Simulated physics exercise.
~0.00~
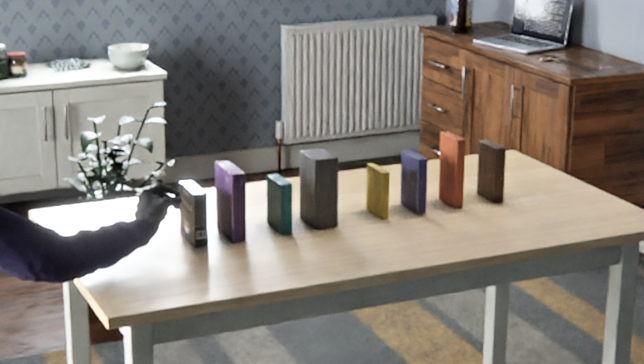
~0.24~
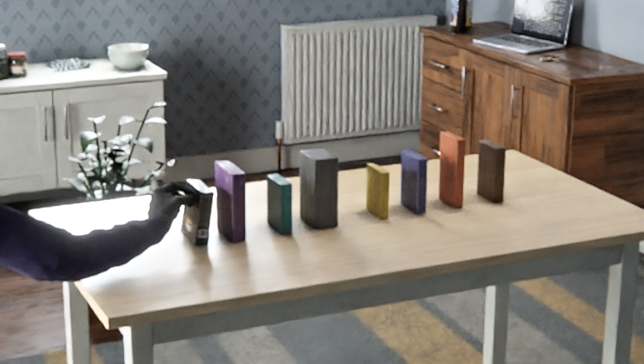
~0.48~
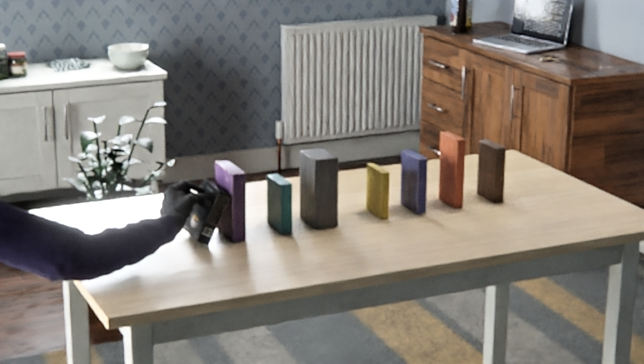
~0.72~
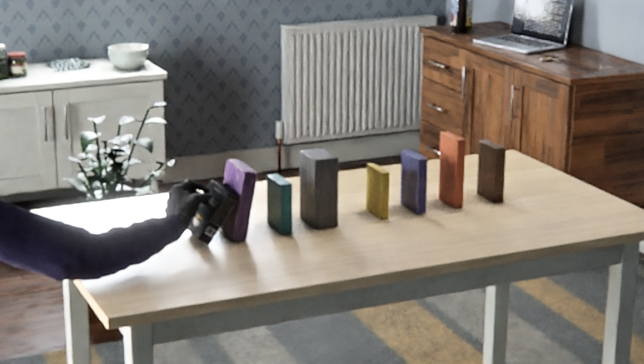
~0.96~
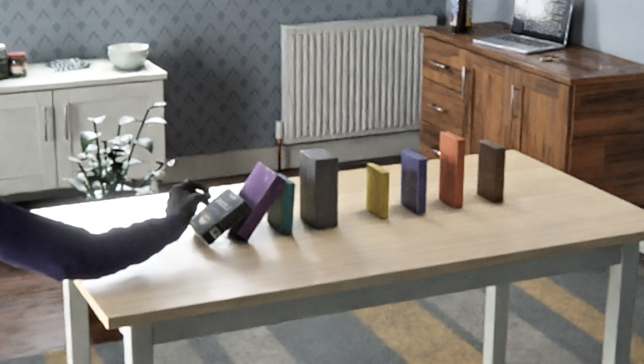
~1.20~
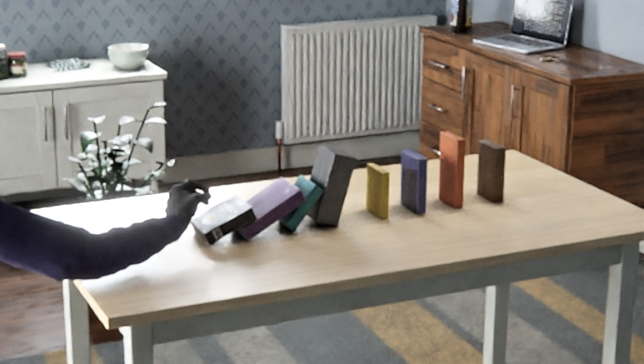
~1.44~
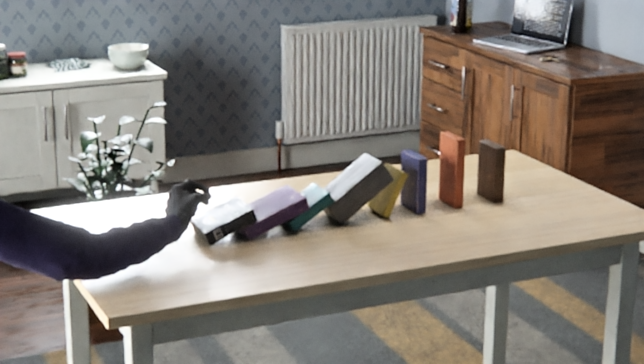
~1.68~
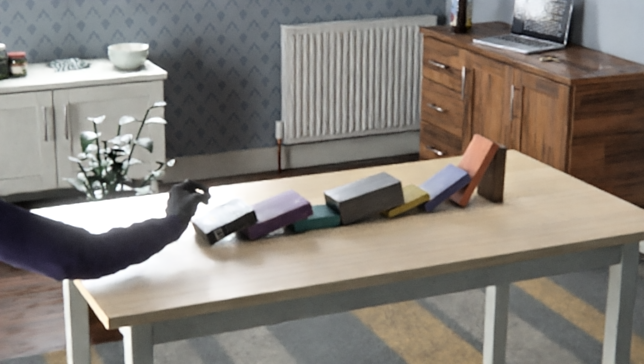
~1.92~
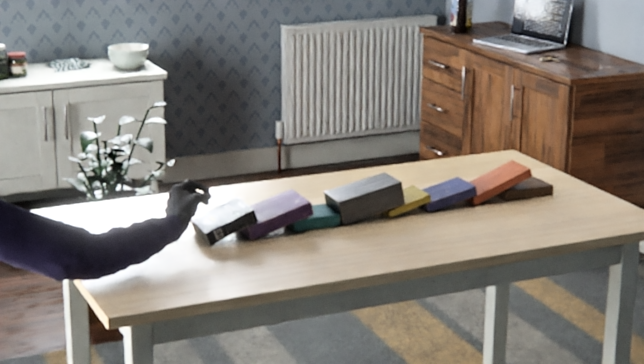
At first, eight upright blocks of different sizes and colours stand in a spaced row on a wooden table, and a dark-gloved hand reaches in from the left towards the black one. The hand tips the black block to the right until it leans into the purple one, then stays still. The purple block topples against the turquoise one, which falls into the large grey block. The grey block drops onto the yellow one, and the blue, orange and brown blocks follow. Finally, all of them lie toppled in an overlapping line, the hand still beside the black block.
